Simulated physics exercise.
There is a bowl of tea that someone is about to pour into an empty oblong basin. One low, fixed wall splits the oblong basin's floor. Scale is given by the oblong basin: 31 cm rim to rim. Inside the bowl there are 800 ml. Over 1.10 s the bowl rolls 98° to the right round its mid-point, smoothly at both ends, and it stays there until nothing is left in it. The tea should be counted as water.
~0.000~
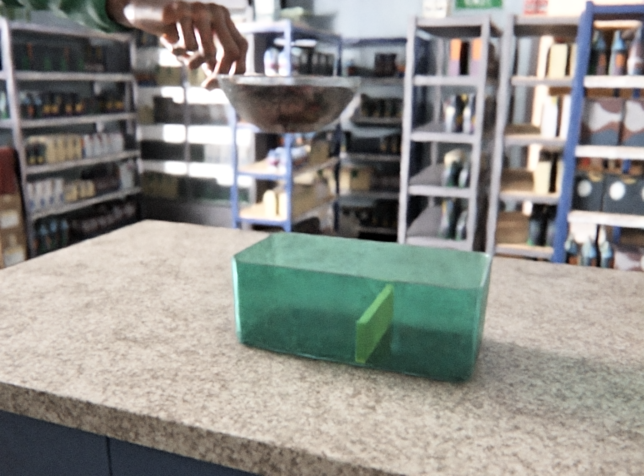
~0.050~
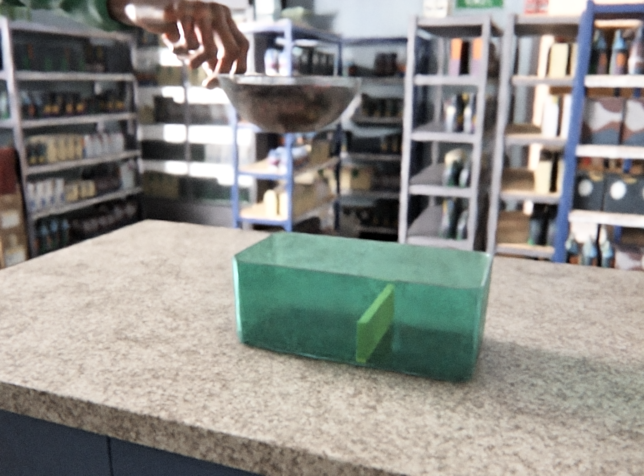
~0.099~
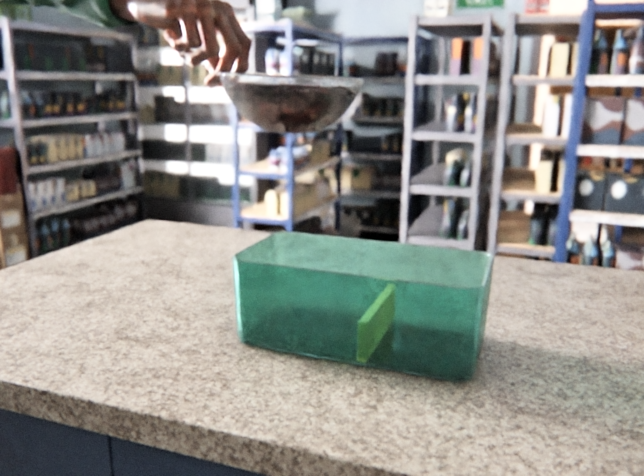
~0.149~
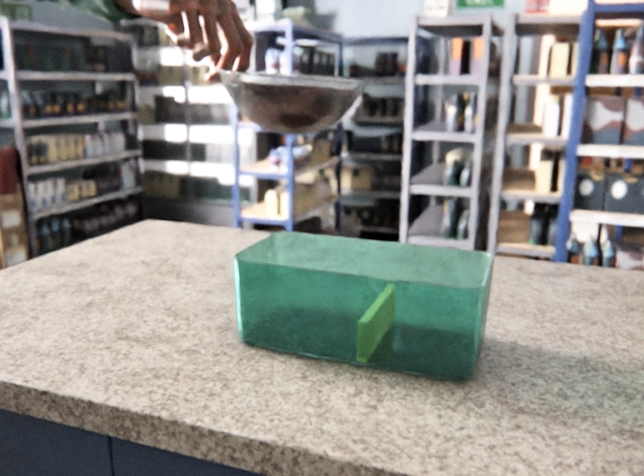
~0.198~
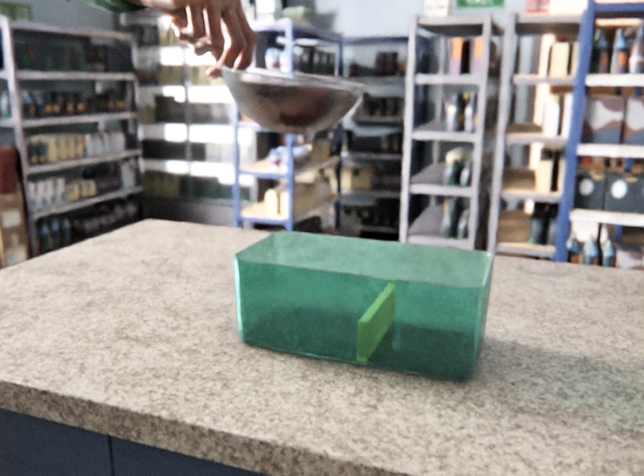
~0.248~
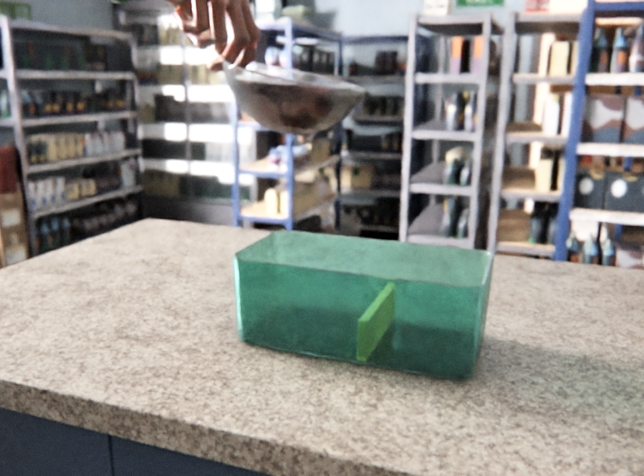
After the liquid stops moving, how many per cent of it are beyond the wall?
About 81 per cent.
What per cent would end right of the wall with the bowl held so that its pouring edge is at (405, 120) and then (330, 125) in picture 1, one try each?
Around 85 per cent first, around 45 per cent next.
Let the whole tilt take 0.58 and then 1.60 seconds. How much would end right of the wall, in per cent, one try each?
Try 1: Approx. 60 %; try 2: Approx. 85 %.
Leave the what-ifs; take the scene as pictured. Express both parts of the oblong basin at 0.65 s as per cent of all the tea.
Roughly 1 sits left and 22 sits right.
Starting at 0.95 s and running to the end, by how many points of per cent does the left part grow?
I'd put it near 4 percent.
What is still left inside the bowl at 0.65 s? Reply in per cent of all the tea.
At that time about 30 in a hundred parts are still held.
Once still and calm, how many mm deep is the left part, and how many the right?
The left ends up at roughly 6 mm, with the right at roughly 36 mm.
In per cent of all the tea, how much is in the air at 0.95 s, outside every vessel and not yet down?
Near 6 percent.
Then, 0.65 s in, the tilt is 63° and 31 per cent is still to pour, 1 is left of the wall and 21 right of it.
Then, 0.95 s in, the tilt is 94° and 0 per cent is still to pour, 13 is left of the wall and 81 right of it.
Then, 1.26 s in, the tilt is 98° and 0 per cent is still to pour, 17 is left of the wall and 81 right of it.
Then, 1.60 s in, the tilt is 98° and 0 per cent is still to pour, 17 is left of the wall and 81 right of it.
Finally, 17 per cent lies left of the wall, 81 right of it and 1 outside.
